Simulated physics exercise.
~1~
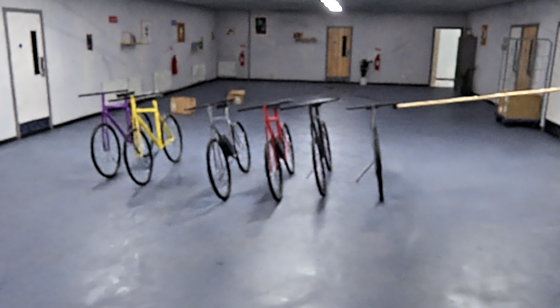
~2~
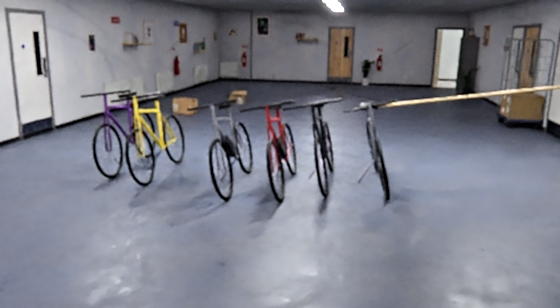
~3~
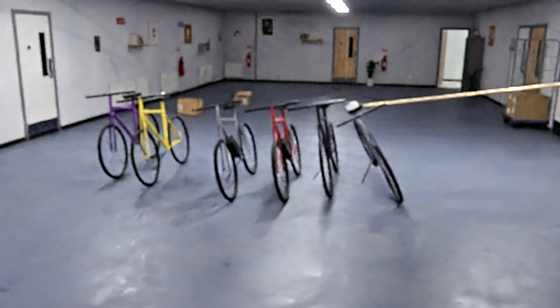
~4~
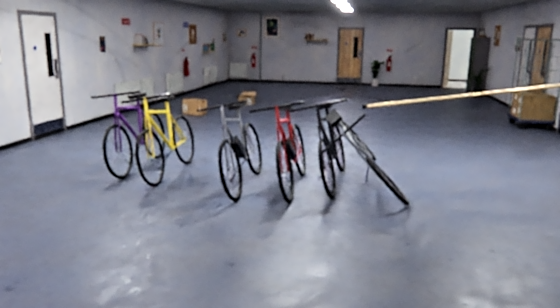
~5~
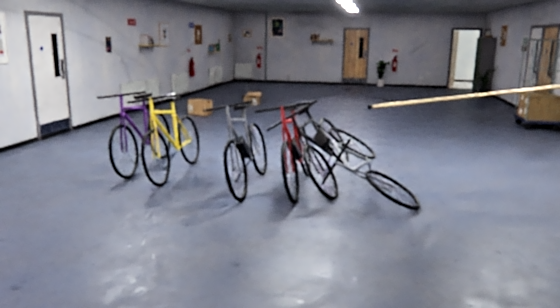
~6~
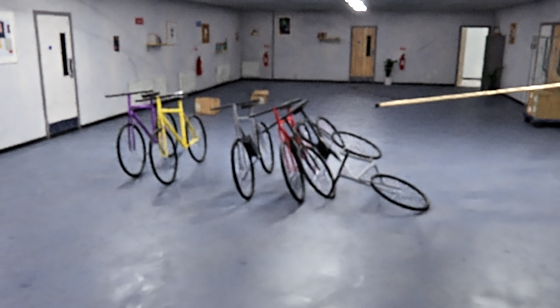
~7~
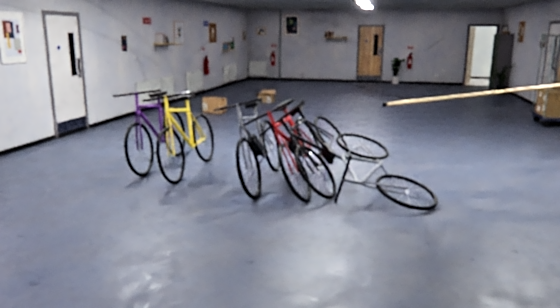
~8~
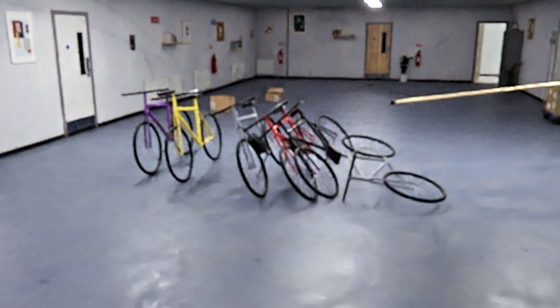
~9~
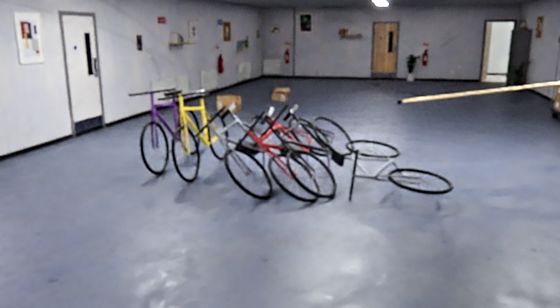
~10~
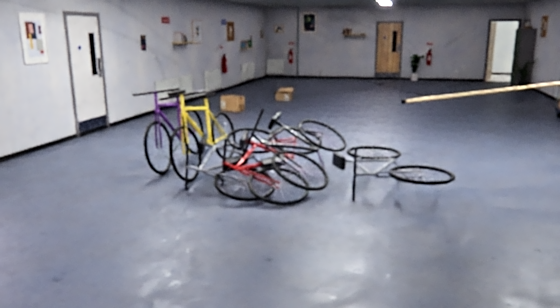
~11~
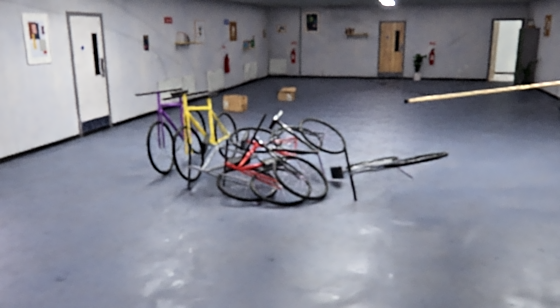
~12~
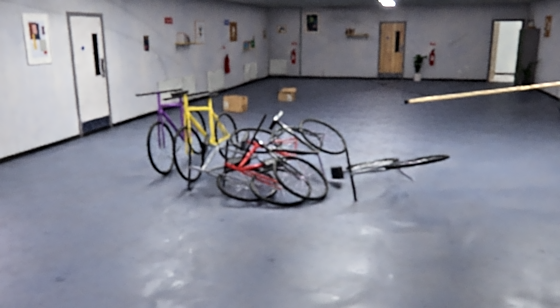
Six bicycles stand in a row across the grey-blue floor of a large, bare room with white walls and doors, seen from slightly above as the view drifts left. From left to right they are purple, yellow, grey, red and two dark ones, and a long pale pole reaches in from the right. The pole pushes the rightmost bicycle, which tips left against its neighbour and slides down to the floor. That neighbour leans into the red bicycle, which topples with the grey one into a tangled heap. The pole stays still, and the yellow and purple bicycles remain standing beside the pile.
